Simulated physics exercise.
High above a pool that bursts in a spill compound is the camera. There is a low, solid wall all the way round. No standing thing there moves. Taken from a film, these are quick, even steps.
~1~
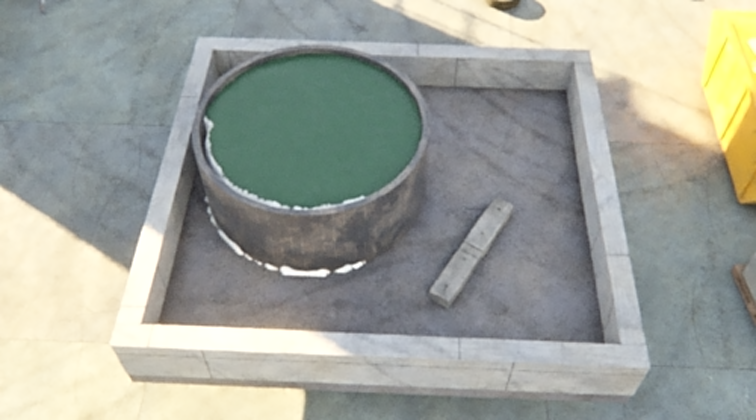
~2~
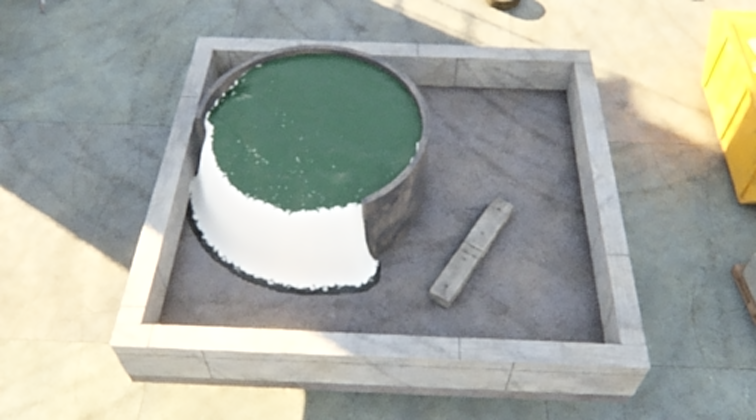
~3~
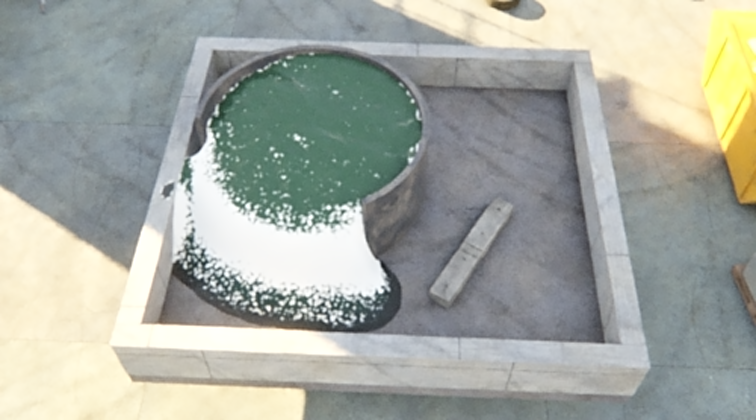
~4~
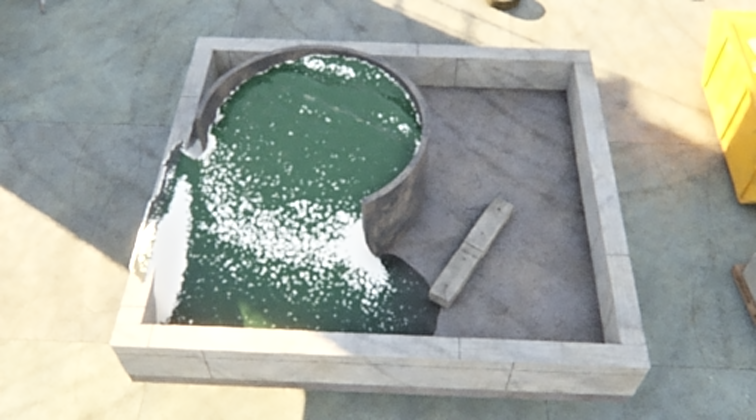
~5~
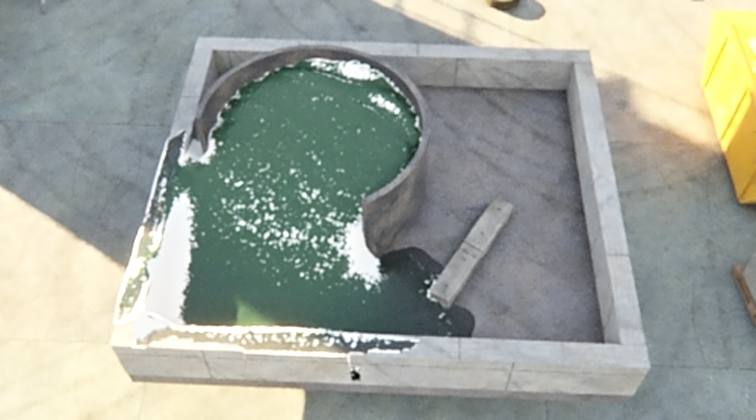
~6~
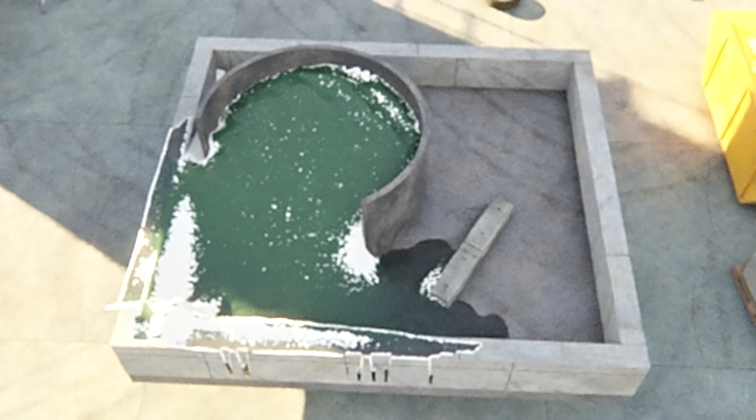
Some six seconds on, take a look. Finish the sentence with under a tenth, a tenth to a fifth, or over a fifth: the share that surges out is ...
The share that surges out is a tenth to a fifth.
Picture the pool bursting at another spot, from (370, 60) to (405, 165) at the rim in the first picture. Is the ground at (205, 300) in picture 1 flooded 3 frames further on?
There: Dry.
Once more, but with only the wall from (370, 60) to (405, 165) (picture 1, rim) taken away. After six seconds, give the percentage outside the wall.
About 6 %.
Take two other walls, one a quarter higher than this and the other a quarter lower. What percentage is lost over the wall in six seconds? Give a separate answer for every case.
Well, you'd get 8 per cent in the first case and 24 per cent in the second.
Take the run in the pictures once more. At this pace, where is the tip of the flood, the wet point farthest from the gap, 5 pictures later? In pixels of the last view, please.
The wet point farthest out is around (608, 367).
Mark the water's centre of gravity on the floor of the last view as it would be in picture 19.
My guess is about (335, 240).
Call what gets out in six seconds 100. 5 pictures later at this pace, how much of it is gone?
That comes to 50 per cent, as I work it out.
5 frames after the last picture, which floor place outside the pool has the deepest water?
I would choose the pixel (243, 336).
A moment on, water covers 40 % of the floor; the low wall has let 3 % over.
Next, water covers 50 % of the floor; the low wall has let 6 % over.
Then, water covers 75 % of the floor; the low wall has let 13 % over.
Later, water covers 80 % of the floor; the low wall has let 13 % over.
In the end, water covers 80 % of the floor; the low wall has let 13 % over.
